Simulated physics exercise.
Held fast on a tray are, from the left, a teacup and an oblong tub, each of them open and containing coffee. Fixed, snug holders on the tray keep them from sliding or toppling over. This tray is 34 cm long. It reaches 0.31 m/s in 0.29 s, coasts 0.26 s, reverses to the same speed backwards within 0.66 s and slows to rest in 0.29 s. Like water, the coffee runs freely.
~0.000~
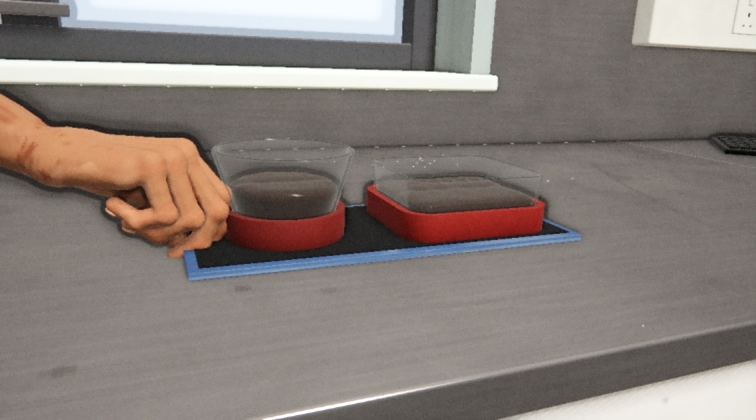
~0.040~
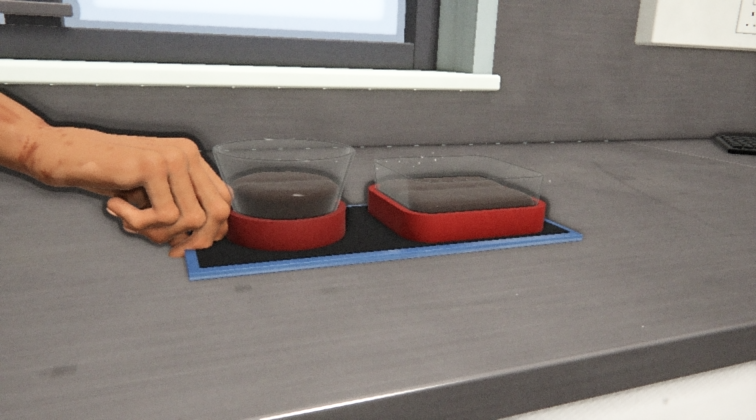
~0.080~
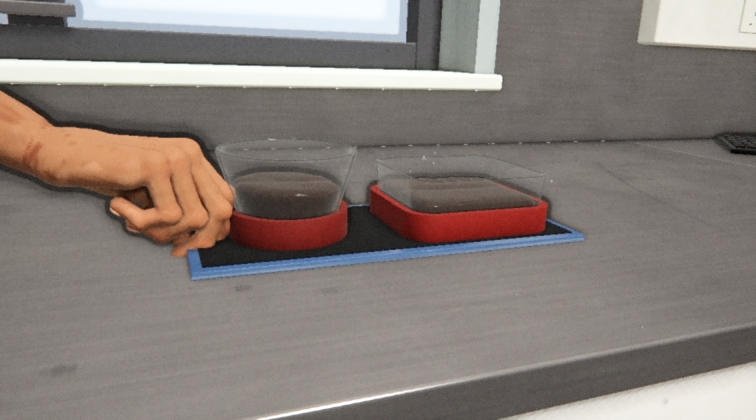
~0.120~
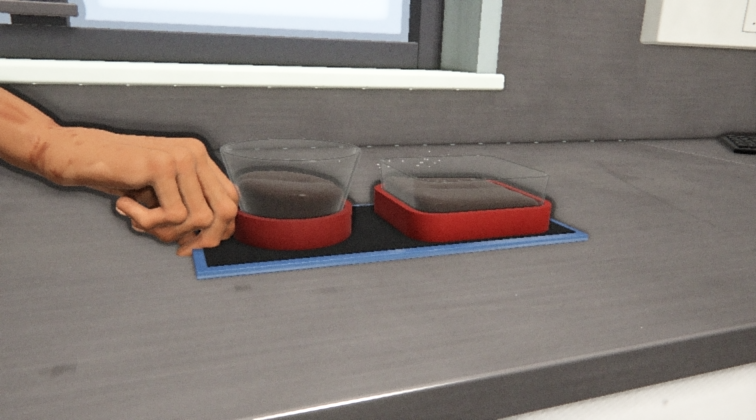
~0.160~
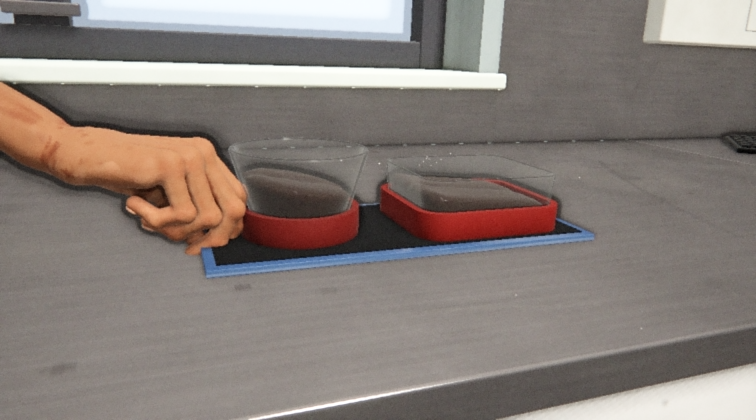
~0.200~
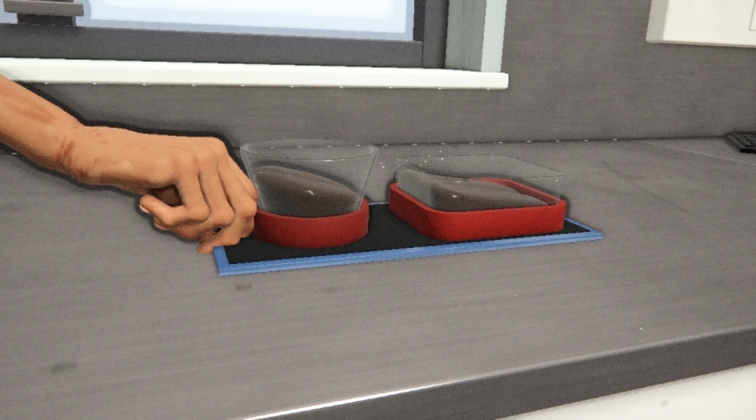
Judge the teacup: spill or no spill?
No spill.
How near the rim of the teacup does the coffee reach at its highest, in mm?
12 mm.
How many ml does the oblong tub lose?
Looks like close to 0 ml, give or take.
By 0.59 s the tray moves at 0.31 m/s; losses from the left are 0, 0 ml.
By 0.97 s the tray moves at 0.13 m/s; losses from the left are 0, 0 ml.
By 1.36 s the tray moves at 0.15 m/s; losses from the left are 0, 0 ml.
By 1.75 s the tray moves at 0.00 m/s; losses from the left are 0, 0 ml.
At rest losses from the left are 0, 0 ml.
